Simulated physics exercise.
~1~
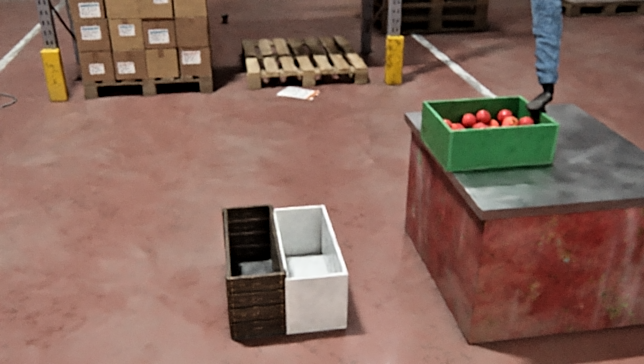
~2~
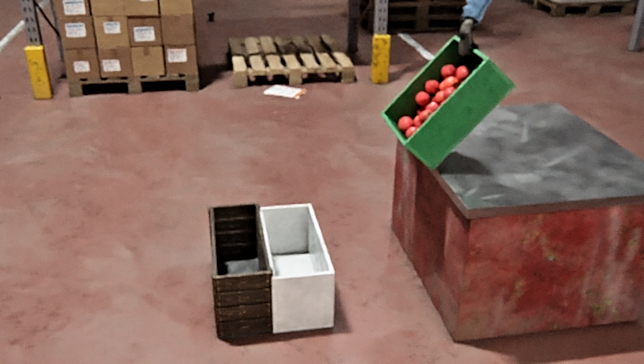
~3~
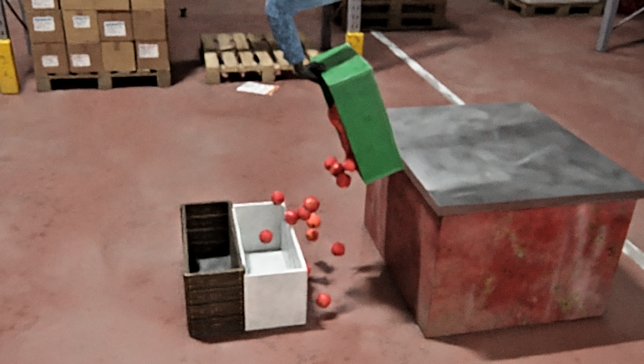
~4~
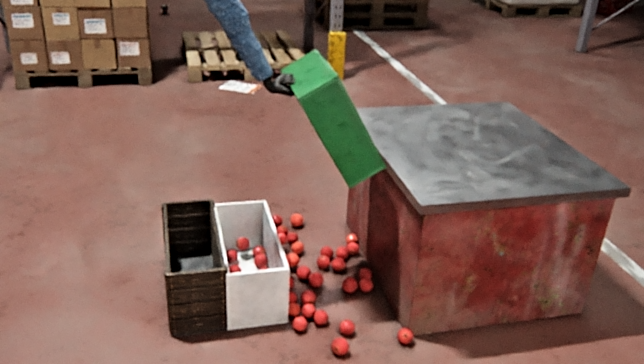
On a warehouse floor, a gloved worker lifted a green box of tomatoes off a bench and tipped it over the edge, spilling most onto the ground short of the white tub, with some inside it and none in the black bin.
